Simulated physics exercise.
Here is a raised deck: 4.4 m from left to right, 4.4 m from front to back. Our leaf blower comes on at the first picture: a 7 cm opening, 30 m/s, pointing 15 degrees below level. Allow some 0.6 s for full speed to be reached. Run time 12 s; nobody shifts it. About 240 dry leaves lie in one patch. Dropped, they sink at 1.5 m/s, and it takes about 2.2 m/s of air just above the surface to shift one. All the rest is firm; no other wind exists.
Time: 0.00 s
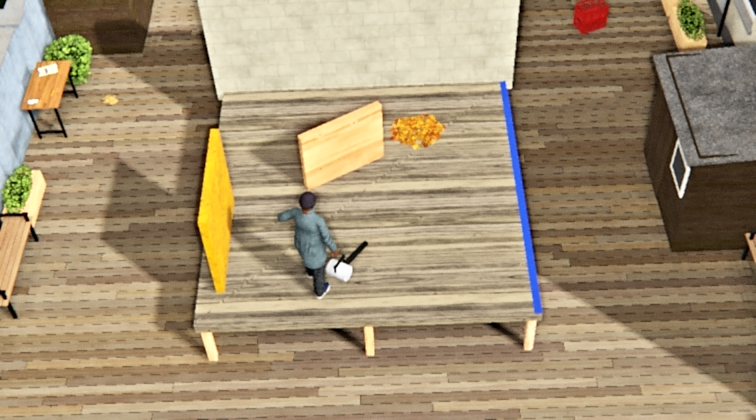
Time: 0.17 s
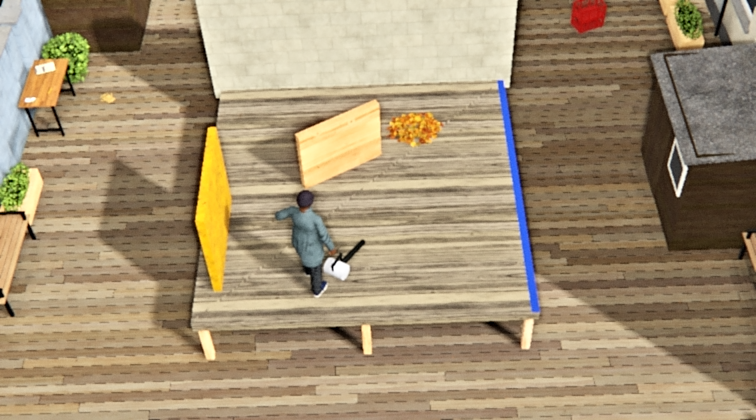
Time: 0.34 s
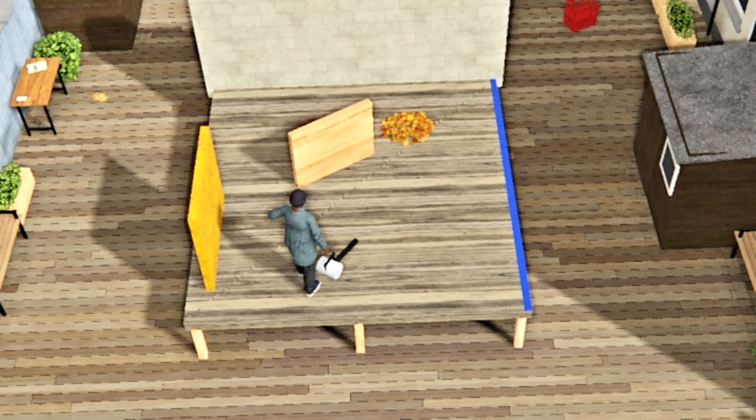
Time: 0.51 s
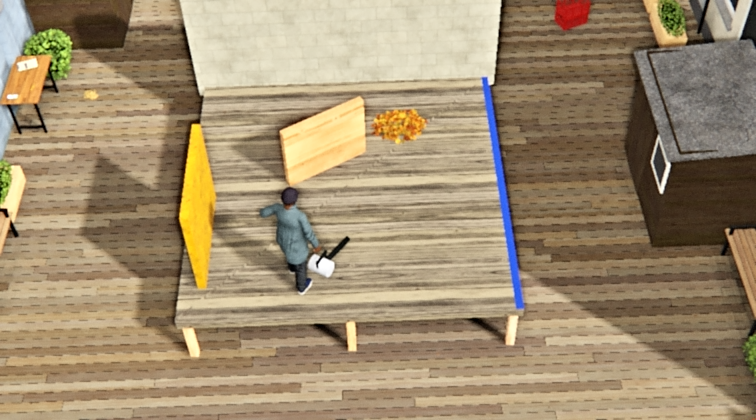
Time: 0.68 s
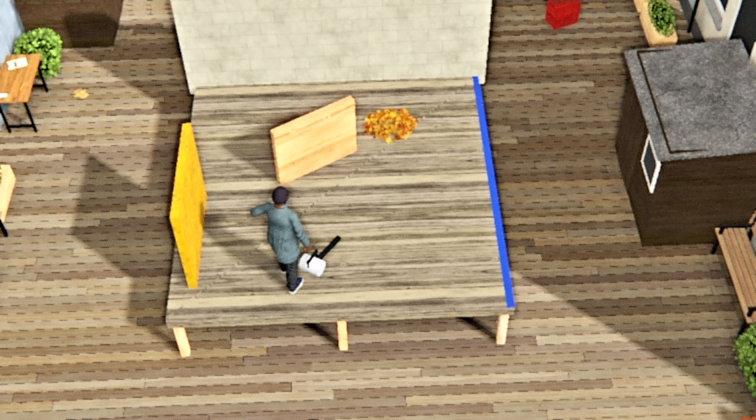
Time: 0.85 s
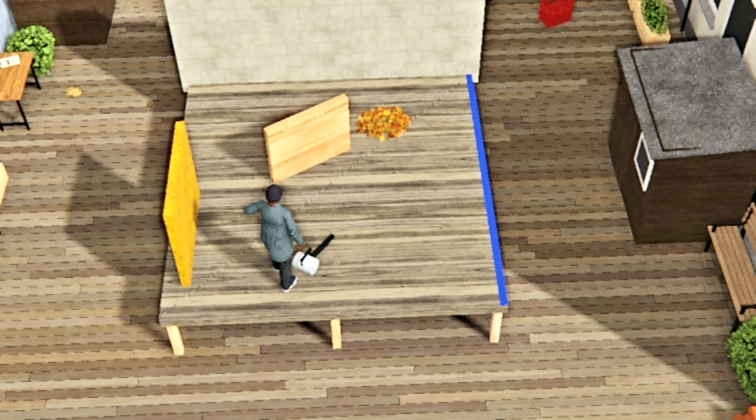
On a raised wooden deck backed by a pale wall, a person in a long teal coat stands holding a leaf blower near a yellow screen, a wooden screen and a patch of orange leaves. The view slides slowly so everything drifts left together, while the person and the leaves stay still.
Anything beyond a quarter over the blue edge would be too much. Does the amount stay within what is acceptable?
Yes, it stays within it.
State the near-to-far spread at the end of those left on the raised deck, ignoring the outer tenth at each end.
The middle bunch covers about 0.4 m from near to far.
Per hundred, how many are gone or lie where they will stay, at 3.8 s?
The share is roughly 40 %.
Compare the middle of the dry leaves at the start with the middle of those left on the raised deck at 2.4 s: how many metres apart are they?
About 0.8 m.
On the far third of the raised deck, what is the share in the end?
I'd estimate around 100 per cent.
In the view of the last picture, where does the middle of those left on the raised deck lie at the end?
I'd put it around (398, 81).
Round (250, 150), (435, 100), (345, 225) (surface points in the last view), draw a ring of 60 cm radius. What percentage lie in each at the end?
Roughly 0 %, 30 % and 0 %, in that order.
After 2.4 s, 82 % are on the move or not yet settled, 0 % are over the blue edge; the middle of those still in play is near (398, 88).
After 3.8 s, 61 % are on the move or not yet settled, 0 % are over the blue edge; the middle of those still in play is near (400, 84).
After 6.6 s, 44 % are on the move or not yet settled, 1 % are over the blue edge; the middle of those still in play is near (398, 82).
After 12.0 s, at the end, 2 % are over the blue edge; the middle of those still in play is near (398, 81).
